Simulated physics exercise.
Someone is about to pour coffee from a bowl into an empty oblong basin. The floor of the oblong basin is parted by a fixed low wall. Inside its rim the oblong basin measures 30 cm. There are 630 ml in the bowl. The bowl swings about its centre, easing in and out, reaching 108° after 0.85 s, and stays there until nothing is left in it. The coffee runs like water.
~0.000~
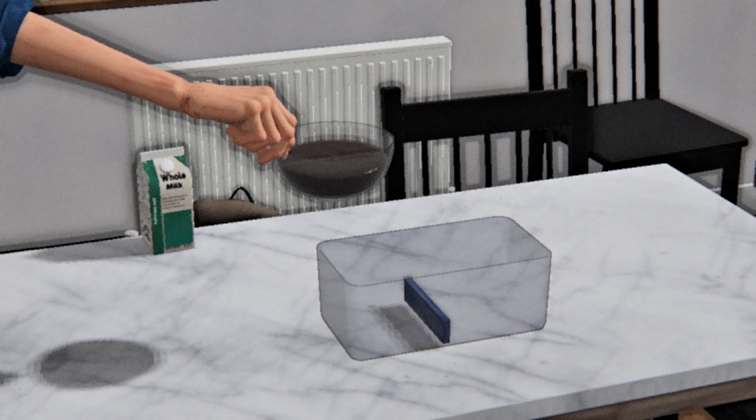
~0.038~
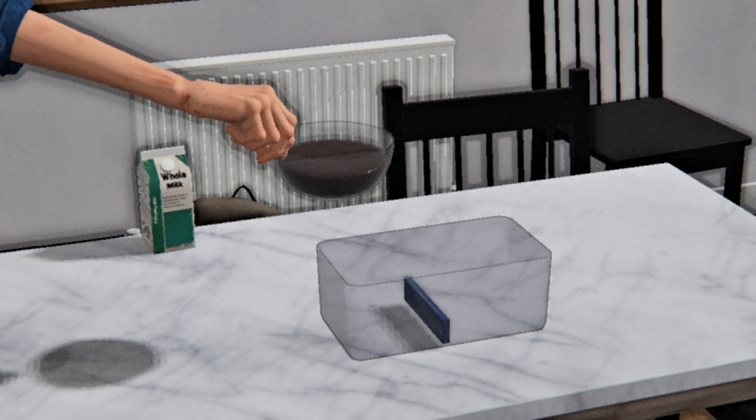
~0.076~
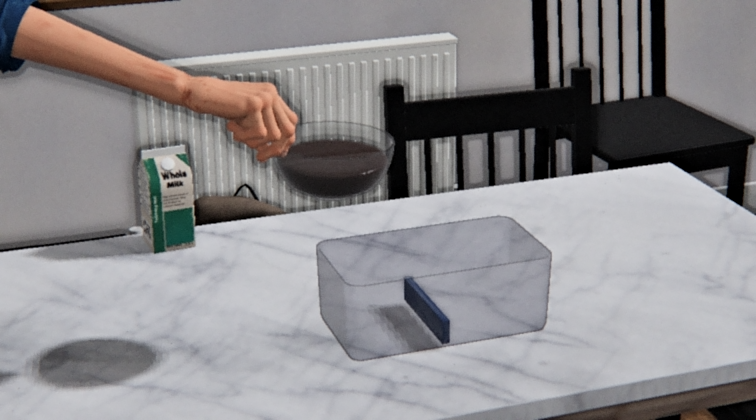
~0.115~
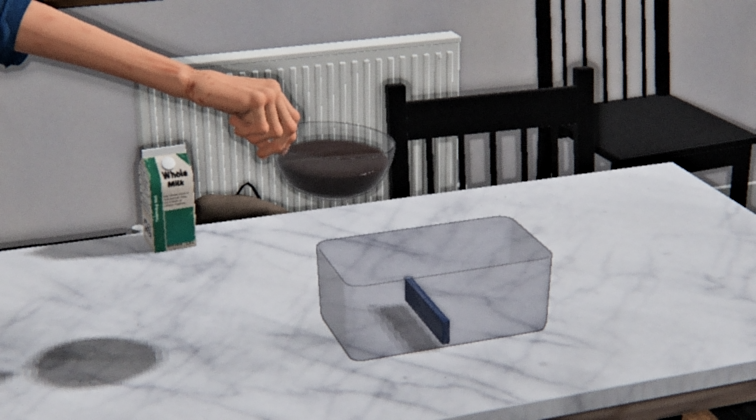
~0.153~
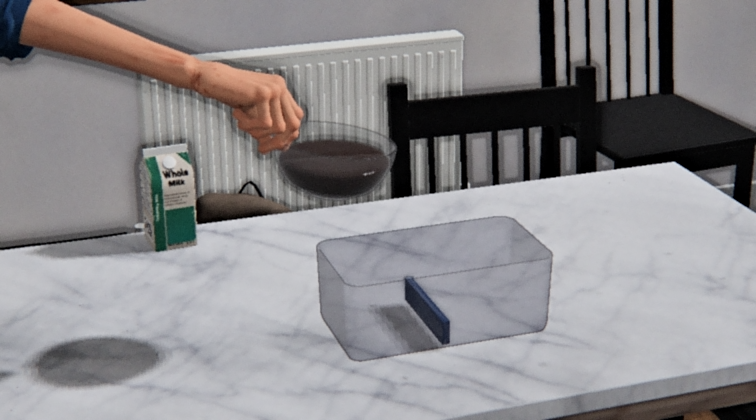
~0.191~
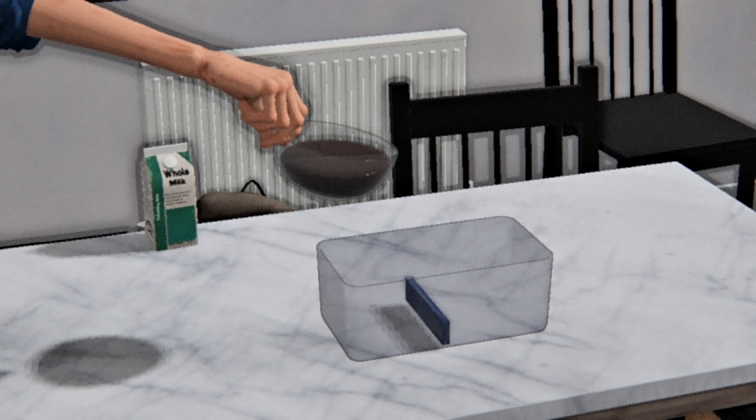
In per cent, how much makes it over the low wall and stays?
Roughly 45 per cent is past the wall.
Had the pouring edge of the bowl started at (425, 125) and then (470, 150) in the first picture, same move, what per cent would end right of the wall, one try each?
In turn about 80 and 90 per cent.
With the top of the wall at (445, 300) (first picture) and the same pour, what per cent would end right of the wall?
In that case some 20 per cent.
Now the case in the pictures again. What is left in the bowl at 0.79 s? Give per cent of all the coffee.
Some 1 per cent.
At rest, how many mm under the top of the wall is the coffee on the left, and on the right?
Some 20 mm on the left and 26 mm on the right.
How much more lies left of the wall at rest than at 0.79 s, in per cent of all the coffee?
Near 5 in a hundred.
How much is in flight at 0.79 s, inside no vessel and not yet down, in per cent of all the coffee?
Near 6 in a hundred.
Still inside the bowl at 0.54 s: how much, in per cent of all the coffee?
Near 38 in a hundred.
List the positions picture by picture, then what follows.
In the first picture, tilt 0°; pouring edge (389, 135); surface from (278, 164) to (384, 150); the oblong basin's rim runs from (331, 266) to (530, 236); the wall's top is at (427, 299).
In the second picture, tilt 1°; pouring edge (389, 135); surface from (277, 164) to (384, 150).
In the third picture, tilt 2°; pouring edge (390, 137); surface from (277, 162) to (383, 151).
In the fourth picture, tilt 5°; pouring edge (391, 139); surface from (278, 161) to (384, 151).
In the fifth picture, tilt 8°; pouring edge (392, 143); surface from (279, 160) to (385, 153).
In the sixth picture, tilt 13°; pouring edge (393, 147); surface from (280, 159) to (387, 154).
Then, 0.54 s in, the tilt is 76° and 39 per cent is still to pour, 4 is left of the wall and 10 right of it.
Then, 0.79 s in, the tilt is 107° and 1 per cent is still to pour, 49 is left of the wall and 44 right of it.
Then, 1.06 s in, the tilt is 108° and 0 per cent is still to pour, 54 is left of the wall and 45 right of it.
Then, 1.35 s in, the tilt is 108° and 0 per cent is still to pour, 54 is left of the wall and 45 right of it.
Finally, 54 per cent lies left of the wall, 45 right of it and 1 outside.
